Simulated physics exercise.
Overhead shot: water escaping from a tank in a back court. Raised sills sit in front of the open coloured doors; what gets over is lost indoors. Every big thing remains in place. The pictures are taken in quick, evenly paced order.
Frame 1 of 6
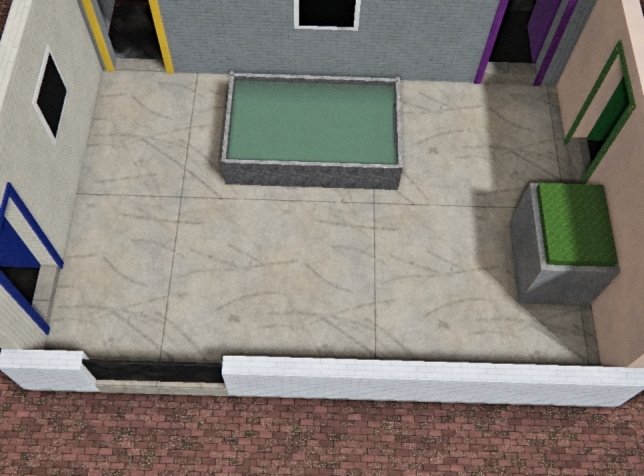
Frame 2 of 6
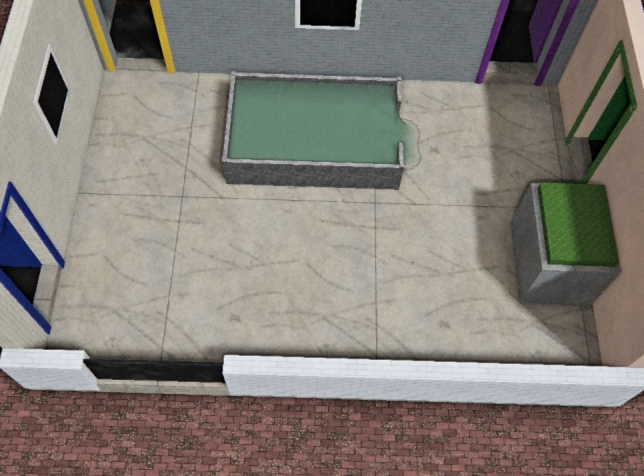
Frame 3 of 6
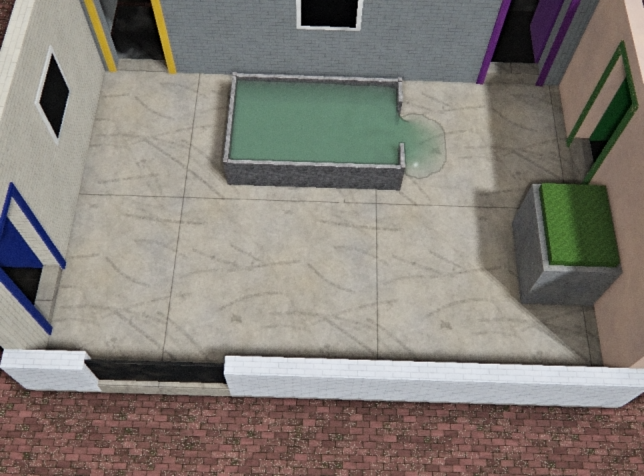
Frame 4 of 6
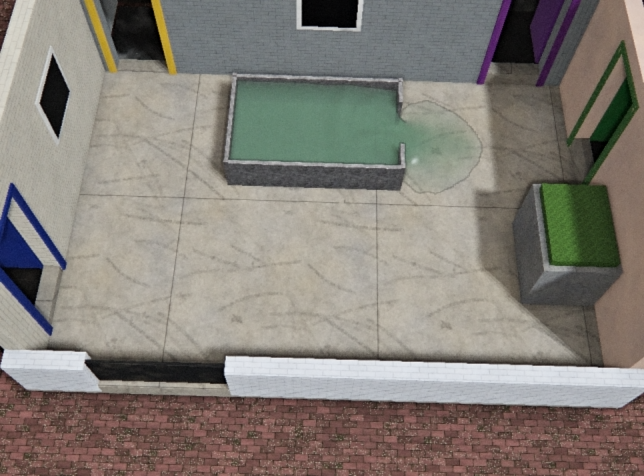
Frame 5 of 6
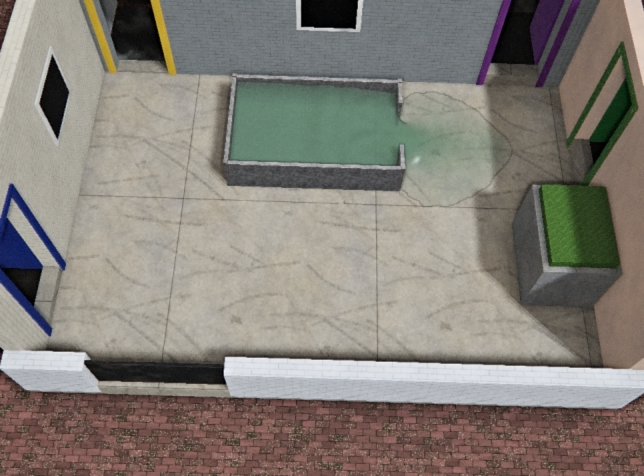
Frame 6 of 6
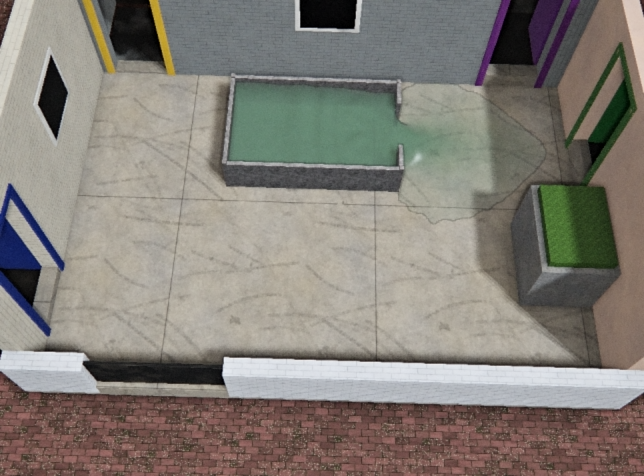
Greenish water escaping through a gap in the right side of a raised tank, spreading rightward across a walled court's pale floor.
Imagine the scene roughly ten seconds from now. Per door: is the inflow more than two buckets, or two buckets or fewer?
Green door - two or fewer; blue door - two or fewer; purple door - two or fewer; yellow door - two or fewer.
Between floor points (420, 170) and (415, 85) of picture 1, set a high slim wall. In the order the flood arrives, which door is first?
Earliest: The purple one.
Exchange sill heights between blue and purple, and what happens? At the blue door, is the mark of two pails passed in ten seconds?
Blue door: Falls short.
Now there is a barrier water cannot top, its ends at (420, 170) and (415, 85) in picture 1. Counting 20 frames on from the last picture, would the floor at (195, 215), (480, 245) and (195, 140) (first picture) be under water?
Log, spots one to three: Spared; swamped; spared.
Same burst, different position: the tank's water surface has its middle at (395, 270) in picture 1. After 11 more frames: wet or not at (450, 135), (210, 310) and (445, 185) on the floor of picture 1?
Readings in order: Flood; no flood; flood.
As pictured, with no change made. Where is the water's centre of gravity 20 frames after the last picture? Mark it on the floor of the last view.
Close to (402, 150).
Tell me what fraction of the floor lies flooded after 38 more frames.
Roughly 55 per cent.
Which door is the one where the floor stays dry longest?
The blue one.
A moment on, water covers 20 % of the floor; the green door wet at the sill, nothing in, the blue door not reached, the purple door wet at the sill, nothing in, the yellow door not reached.
Next, water covers 20 % of the floor; the green door wet at the sill, nothing in, the blue door not reached, the purple door wet at the sill, nothing in, the yellow door not reached.
Then, water covers 25 % of the floor; the green door wet at the sill, nothing in, the blue door not reached, the purple door wet at the sill, nothing in, the yellow door not reached.
Later, water covers 55 % of the floor; the green door wet at the sill, nothing in, the blue door not reached, the purple door wet at the sill, nothing in, the yellow door not reached.
In the end, water covers 90 % of the floor; the green door wet at the sill, nothing in, the blue door wet at the sill, nothing in, the purple door wet at the sill, nothing in, the yellow door wet at the sill, nothing in.
